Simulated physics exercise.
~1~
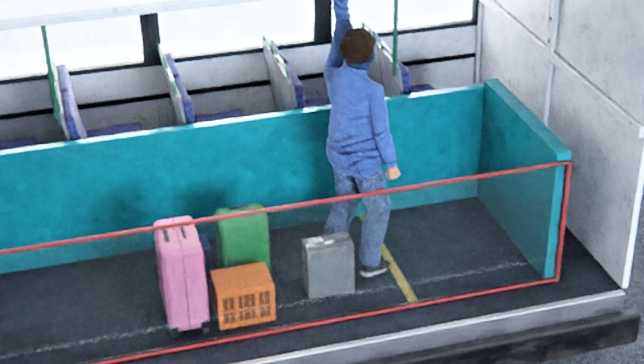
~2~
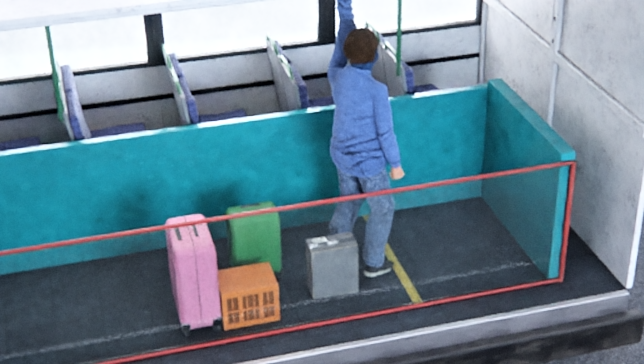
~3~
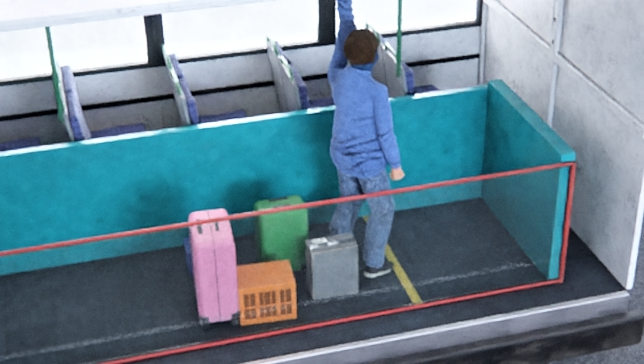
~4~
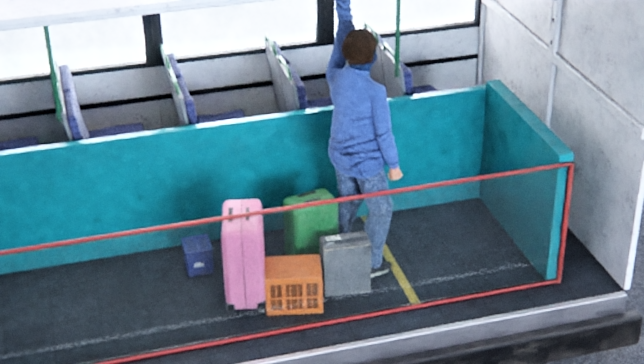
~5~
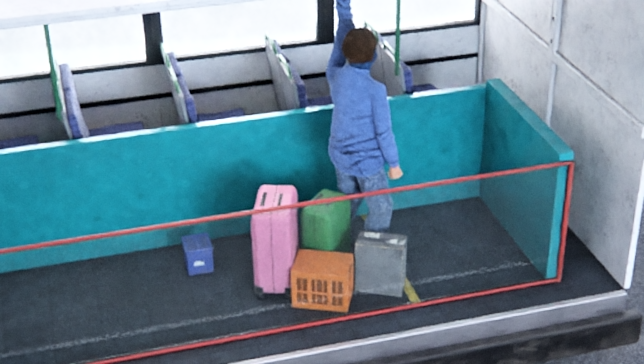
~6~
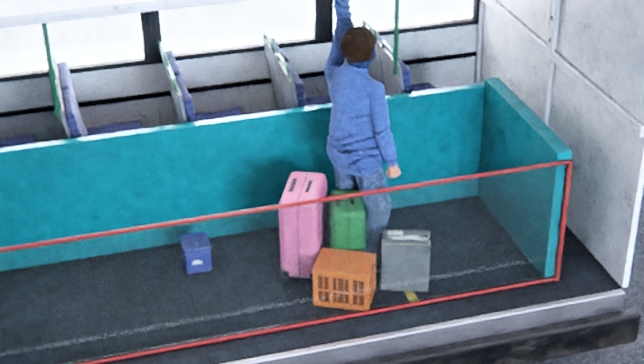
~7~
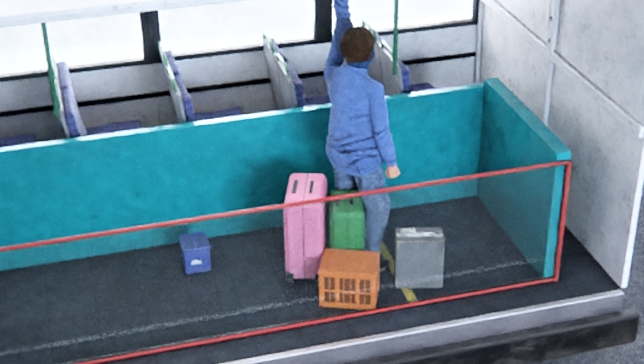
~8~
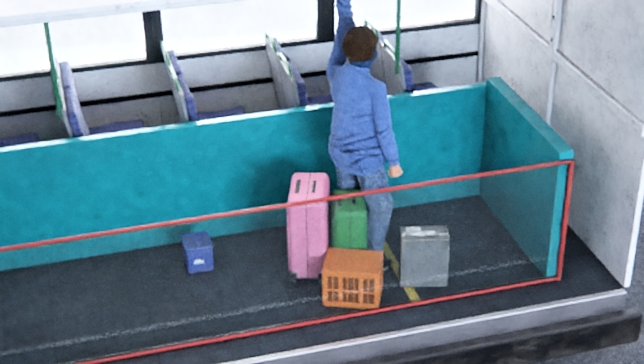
A pink upright suitcase, an orange crate, a smaller green case and a grey case slide right across the dark floor of a shuttle's luggage bay, seen from above through a red-outlined opening. A passenger in blue stands behind them with one arm raised, holding on and staying put, near a yellow floor line. The pink and green cases move first, then the crate, and the grey case follows. A small blue tub comes into view behind them and stays still. The grey case crosses the line, while the pink case, green case and crate settle short of it, all upright.
